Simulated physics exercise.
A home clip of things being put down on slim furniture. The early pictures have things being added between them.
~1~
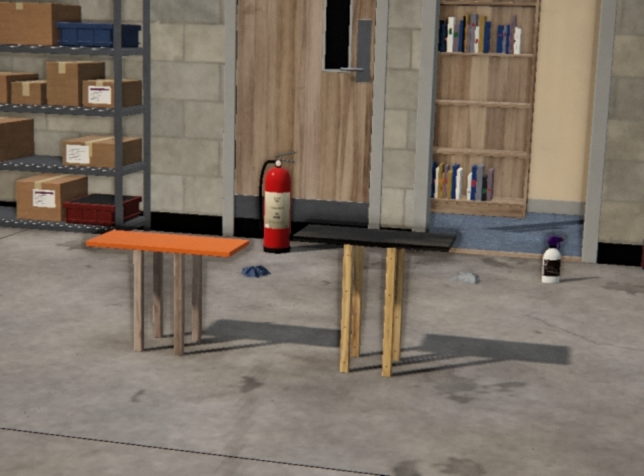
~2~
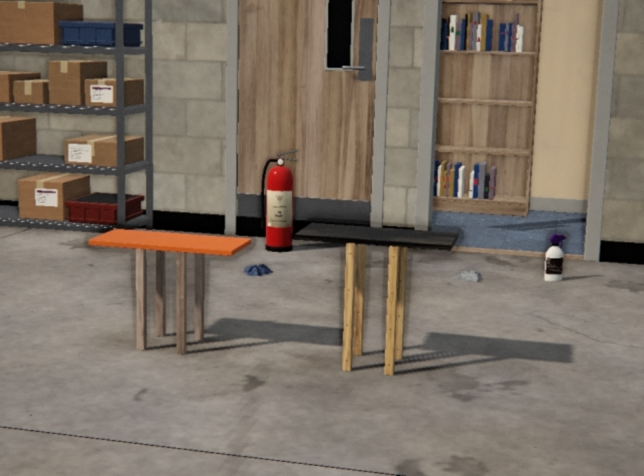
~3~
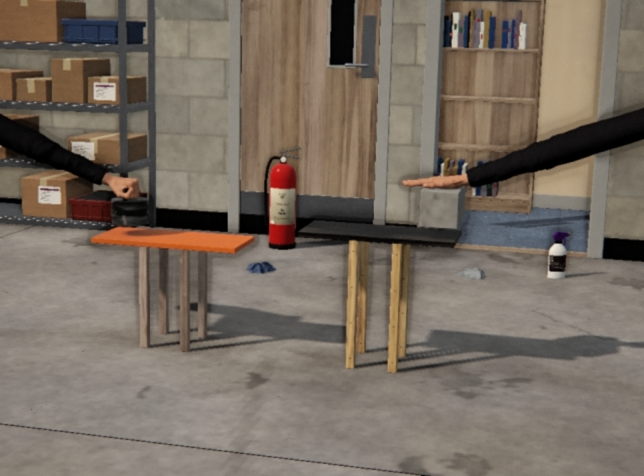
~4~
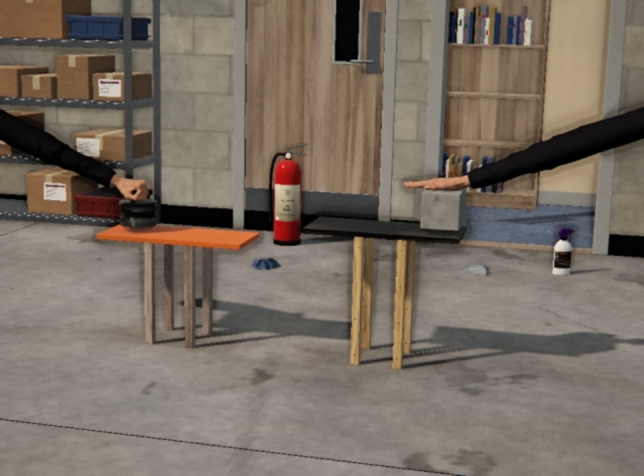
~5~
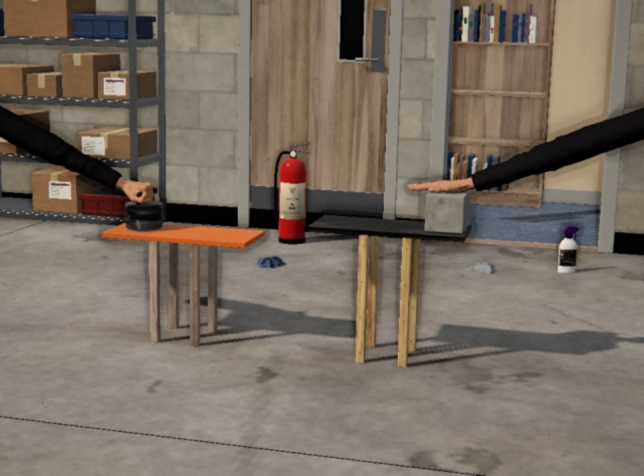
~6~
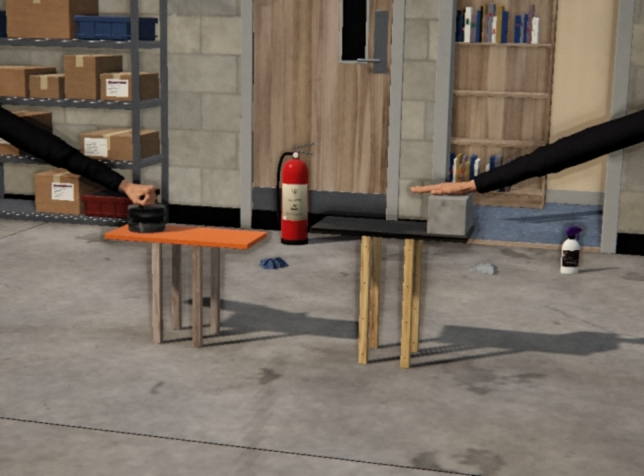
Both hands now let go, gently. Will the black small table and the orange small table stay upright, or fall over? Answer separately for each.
Result: The black small table falls over; the orange small table falls over.
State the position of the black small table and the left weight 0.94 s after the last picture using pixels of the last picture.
Expect close to (536, 296) for the first and close to (22, 302) for the second.
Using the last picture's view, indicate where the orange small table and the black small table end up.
Roughly (90, 265) for the first and roughly (532, 299) for the other.
Then, 0.52 s on from there, black small table turned 19° from its first pose near (437, 231); orange small table turned 17° from its first pose near (156, 231).
Then, 0.74 s on from there, black small table turned 54° from its first pose near (510, 271); orange small table turned 53° from its first pose near (102, 250).
Then, 0.94 s on from there, black small table turned 71° from its first pose near (536, 295); orange small table turned 70° from its first pose near (82, 261).
In the end, the black small table overbalances, near (531, 299); the orange small table overbalances, near (90, 265).
